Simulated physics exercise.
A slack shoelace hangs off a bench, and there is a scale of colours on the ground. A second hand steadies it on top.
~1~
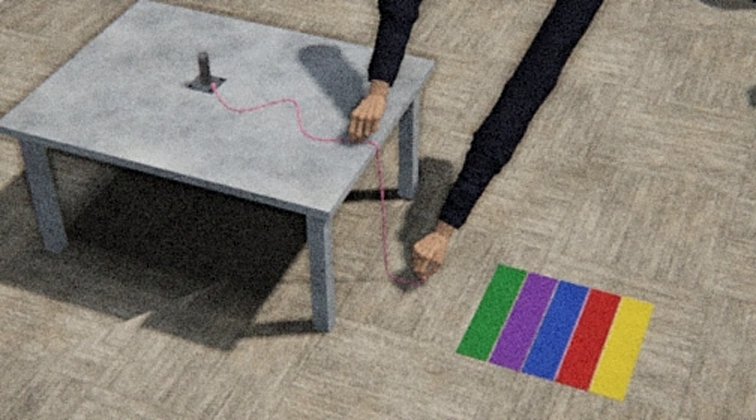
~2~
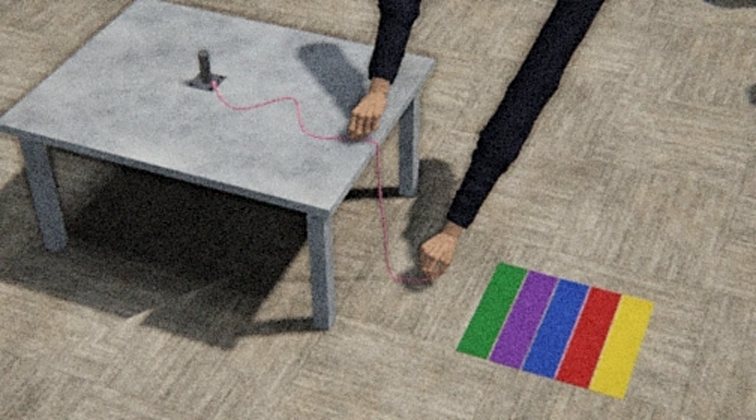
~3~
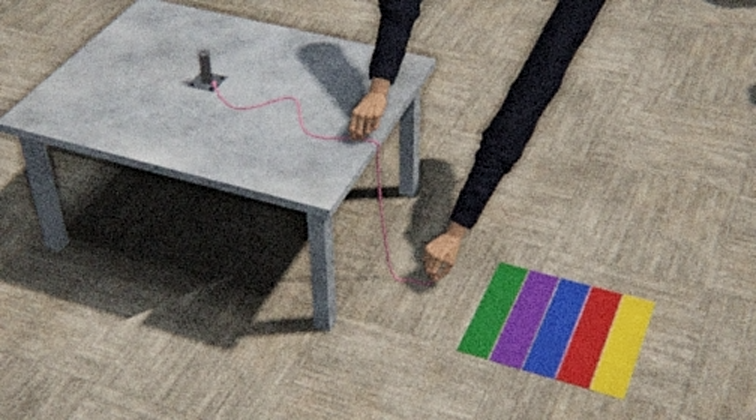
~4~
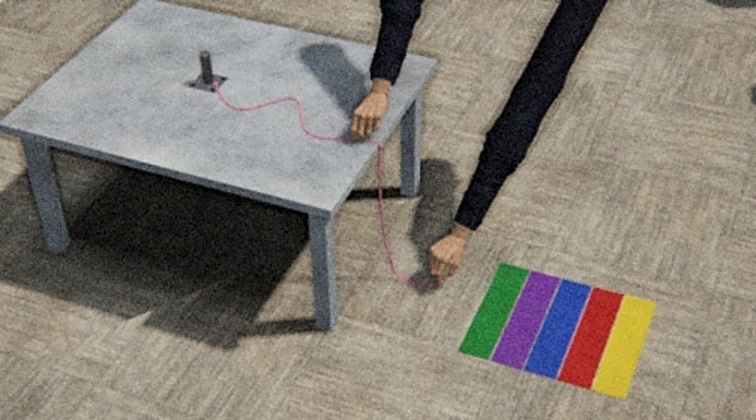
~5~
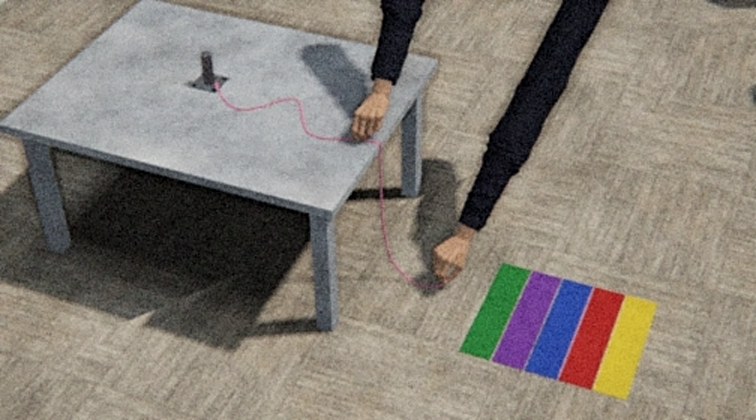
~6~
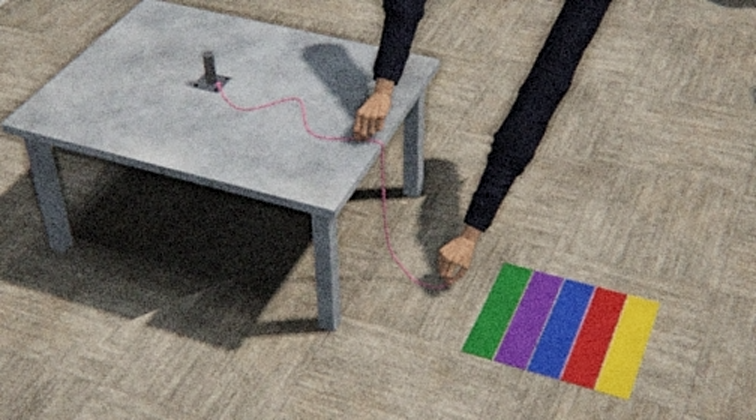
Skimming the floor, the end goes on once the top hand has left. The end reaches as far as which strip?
As far as the red strip.
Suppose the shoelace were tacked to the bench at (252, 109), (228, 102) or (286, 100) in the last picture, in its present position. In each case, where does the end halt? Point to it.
It would sit near (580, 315) the first time, (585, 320) the second and (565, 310) the third.
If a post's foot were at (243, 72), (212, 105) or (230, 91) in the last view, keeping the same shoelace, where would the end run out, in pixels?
In pixels, the answers are (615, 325), (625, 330) and (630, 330).
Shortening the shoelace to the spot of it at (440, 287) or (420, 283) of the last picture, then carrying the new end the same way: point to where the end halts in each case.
The pixels are (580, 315) and (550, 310), in that order.
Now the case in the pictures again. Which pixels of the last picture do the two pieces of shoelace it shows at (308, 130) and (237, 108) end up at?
The first moves to (363, 131), the second to (260, 97).
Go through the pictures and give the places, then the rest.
The first picture shows end (425, 277); green (479, 340); purple (511, 349); blue (544, 359); red (578, 368); yellow (612, 378).
The second picture shows end (433, 278); shoelace through (223, 100) (285, 98) (308, 134) (377, 148) (382, 209) (388, 265).
The third picture shows end (437, 278).
The fourth picture shows end (442, 280); shoelace through (225, 100) (286, 99) (310, 134) (379, 148) (381, 209) (392, 266).
The fifth picture shows end (446, 281).
The sixth picture shows end (451, 282); shoelace through (228, 101) (290, 99) (313, 134) (382, 149) (384, 209) (400, 264).
Early on, end near (547, 308); over purple.
Midway, end near (579, 316); over blue.
At the end of the slack, end near (597, 321); over red. The end stops over the red strip.
